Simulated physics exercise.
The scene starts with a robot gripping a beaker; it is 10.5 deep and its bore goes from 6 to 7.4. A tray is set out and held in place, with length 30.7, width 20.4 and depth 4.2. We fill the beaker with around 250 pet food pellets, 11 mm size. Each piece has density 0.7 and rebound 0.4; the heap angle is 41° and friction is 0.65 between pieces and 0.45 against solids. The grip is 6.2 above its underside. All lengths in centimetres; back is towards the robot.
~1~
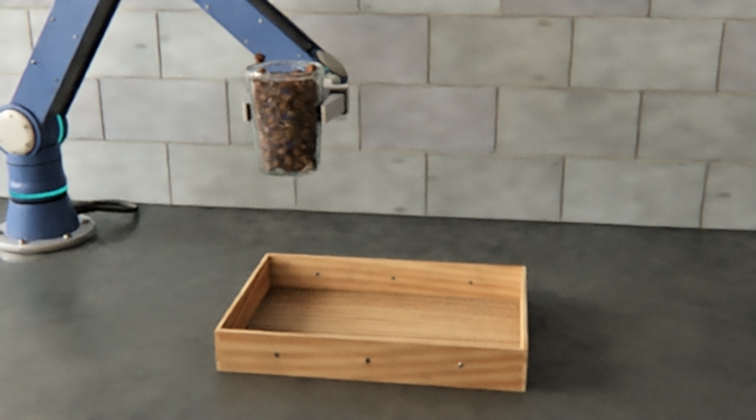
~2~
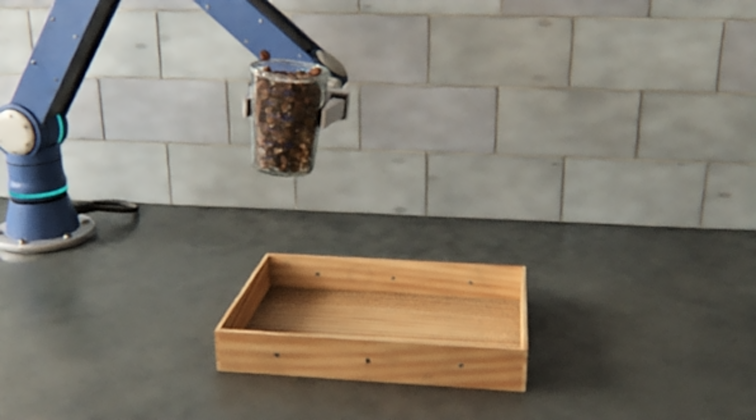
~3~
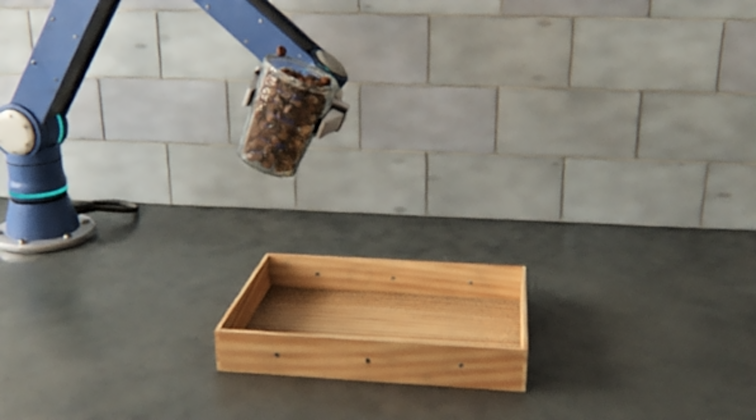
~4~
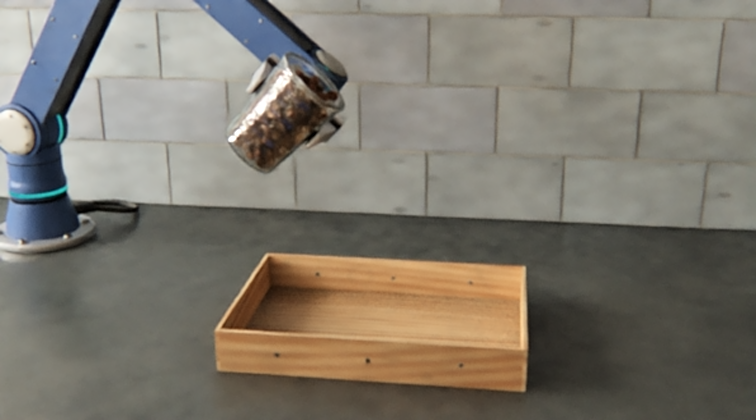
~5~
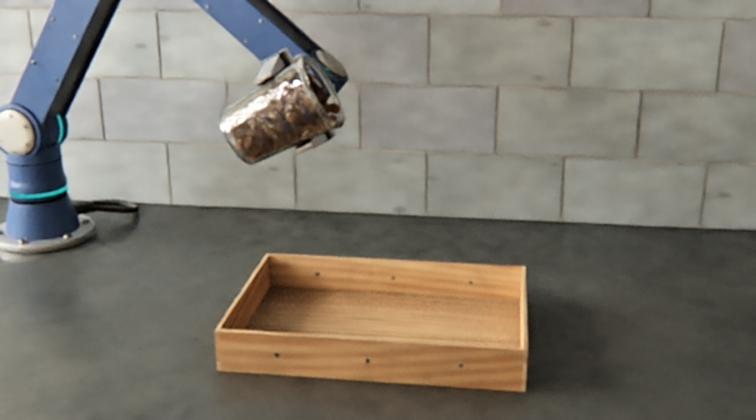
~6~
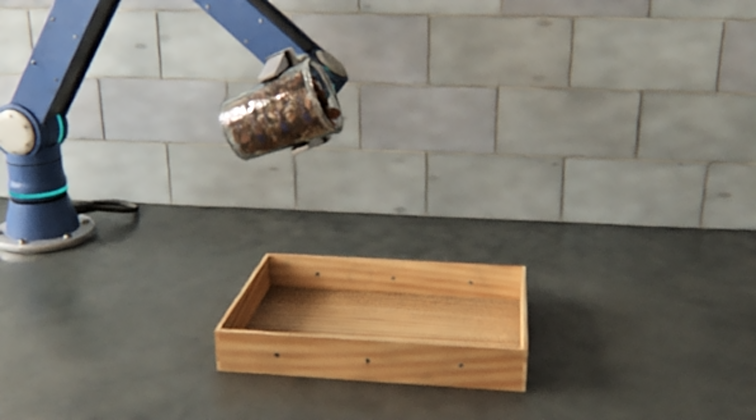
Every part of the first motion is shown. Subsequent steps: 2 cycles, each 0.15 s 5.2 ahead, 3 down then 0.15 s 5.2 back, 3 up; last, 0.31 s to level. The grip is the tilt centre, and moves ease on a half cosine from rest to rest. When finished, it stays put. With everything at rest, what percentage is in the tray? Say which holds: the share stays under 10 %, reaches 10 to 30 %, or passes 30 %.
The share reaches 10 to 30 %.
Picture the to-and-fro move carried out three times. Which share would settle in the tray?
Then roughly 20 percent.
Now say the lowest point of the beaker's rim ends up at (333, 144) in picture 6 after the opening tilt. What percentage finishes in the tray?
50 percent or so.
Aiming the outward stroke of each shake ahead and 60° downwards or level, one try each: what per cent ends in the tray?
Roughly 5 per cent, then 35 per cent.
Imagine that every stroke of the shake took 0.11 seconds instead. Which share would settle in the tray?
That would give around 30 per cent.
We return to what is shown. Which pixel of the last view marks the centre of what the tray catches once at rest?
I'd point to somewhere near (416, 332).
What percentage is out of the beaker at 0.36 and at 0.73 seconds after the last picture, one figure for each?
At the first moment 10 per cent, at the second 15 per cent.
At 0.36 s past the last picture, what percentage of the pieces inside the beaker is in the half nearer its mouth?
Around 50 in a hundred.
Then, 0.36 s later, tilted 67° forward, highest piece 27 above the table; 225 in the beaker, 15 in the tray, 10 in flight or on a rim.
Then, 0.73 s later, tilted 43° forward, highest piece 27 above the table; 209 in the beaker, 38 in the tray, 3 in flight or on a rim.
Then, 1.11 s later, level, highest piece 29 above the table; 209 in the beaker, 41 in the tray.
Then, 2.16 s later, level, highest piece 29 above the table; 209 in the beaker, 41 in the tray.
At rest, 209 in the beaker, 41 in the tray. That is 16 % in the tray.
